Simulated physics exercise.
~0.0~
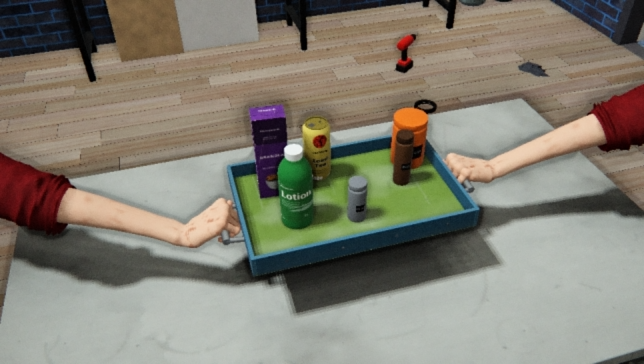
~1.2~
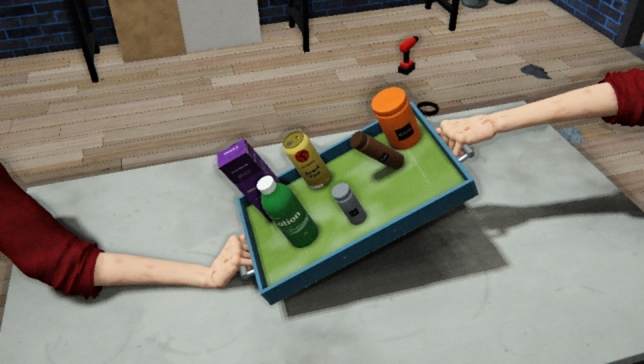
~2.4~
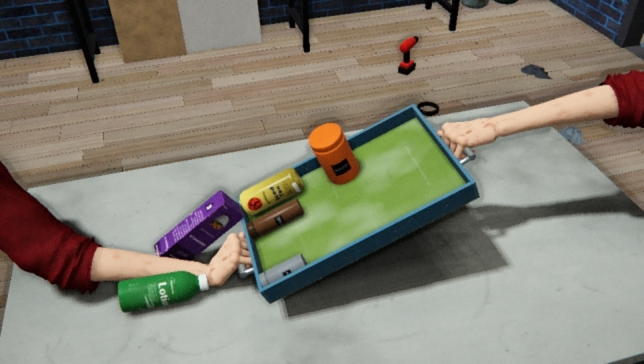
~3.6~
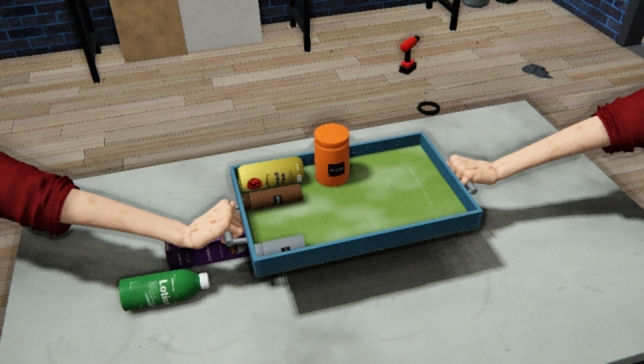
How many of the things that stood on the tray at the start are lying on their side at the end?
Five of them end on their side, namely the green bottle, the purple carton, the yellow can, the grey shaker and the brown shaker.
